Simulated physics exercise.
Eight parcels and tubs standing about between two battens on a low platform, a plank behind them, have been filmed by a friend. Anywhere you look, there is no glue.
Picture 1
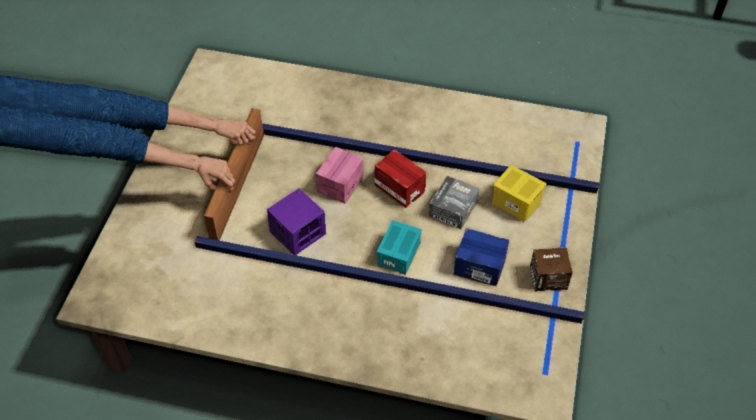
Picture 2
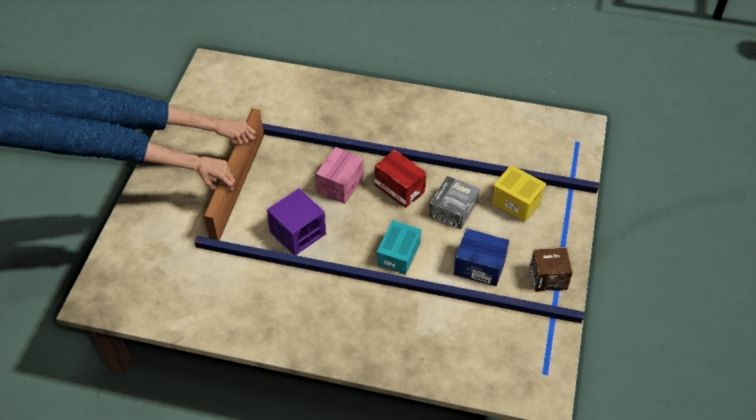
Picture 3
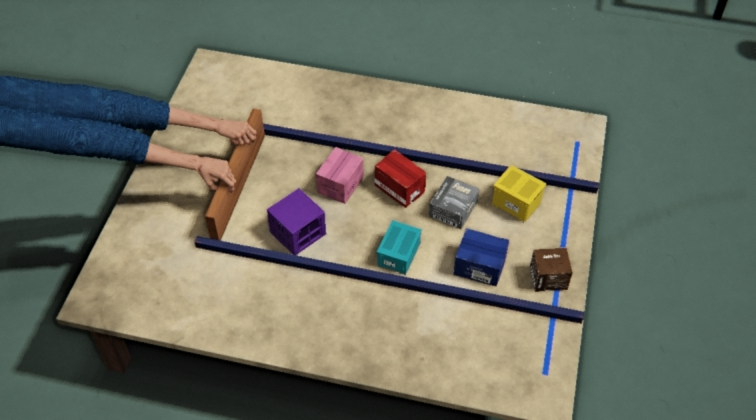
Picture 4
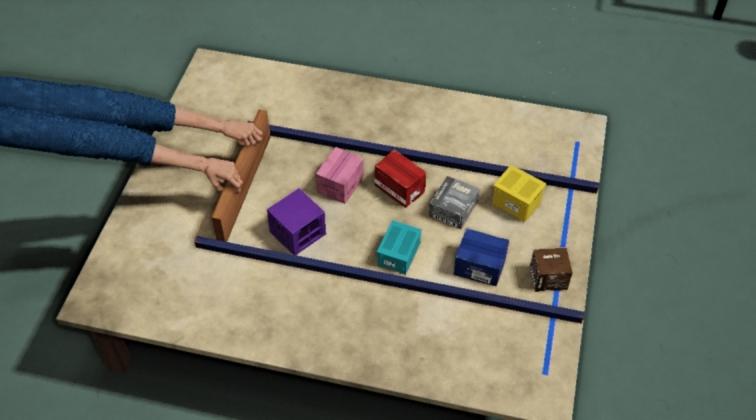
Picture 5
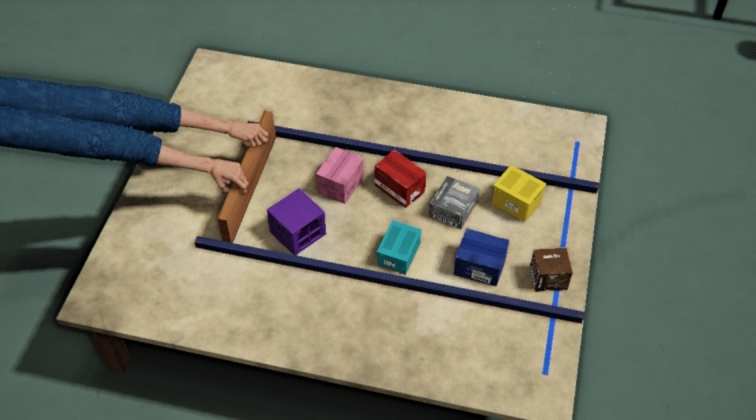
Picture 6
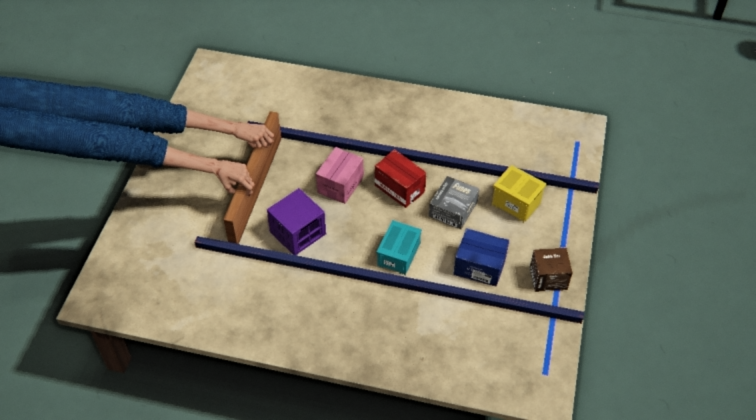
The footage shows two hands holding a wooden plank upright behind eight differently coloured boxes between two dark battens on a low platform. The hands slide the plank slightly to the right, while the boxes stay still.
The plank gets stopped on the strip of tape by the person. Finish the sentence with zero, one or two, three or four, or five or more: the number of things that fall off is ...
The number of things that fall off is five or more.
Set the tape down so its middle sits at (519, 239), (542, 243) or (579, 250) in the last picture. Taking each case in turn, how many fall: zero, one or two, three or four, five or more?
Going through the places as listed, I'd say three to four, then 5 or more, then five or over.
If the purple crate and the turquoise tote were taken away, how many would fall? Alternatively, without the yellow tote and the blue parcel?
Result, first then second: 4, 4.
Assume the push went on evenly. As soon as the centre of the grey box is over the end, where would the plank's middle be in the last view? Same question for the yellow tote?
I reckon its middle sits around (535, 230) and then around (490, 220).
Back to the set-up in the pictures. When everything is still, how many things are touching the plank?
2 end up touching it.
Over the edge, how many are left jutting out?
Number: 2.
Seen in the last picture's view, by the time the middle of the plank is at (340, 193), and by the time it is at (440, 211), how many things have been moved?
In order, the tallies are 3 and 8.
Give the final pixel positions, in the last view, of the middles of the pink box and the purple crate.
You'll see the pink box at (586, 217), with the purple crate at (584, 266).
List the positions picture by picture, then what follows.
In the first frame, brown box (551, 270); yellow tote (518, 194); blue parcel (481, 257); plank (236, 173); tape (563, 247).
In the second frame, yellow tote (518, 194); red parcel (400, 179).
In the third frame, blue parcel (481, 257); purple crate (297, 222).
In the fourth frame, brown box (551, 270); pink box (340, 175).
In the fifth frame, yellow tote (518, 194); plank (248, 176).
In the sixth frame, brown box (551, 270); yellow tote (518, 194); blue parcel (481, 257); plank (254, 177); tape (563, 247).
A little later, none off yet; brown box at rest near (551, 270); yellow tote at rest near (518, 194); blue parcel at rest near (481, 257).
When it is over, the number that fall off is five or more; down, red parcel, turquoise tote, grey box, blue parcel, yellow tote and brown box.
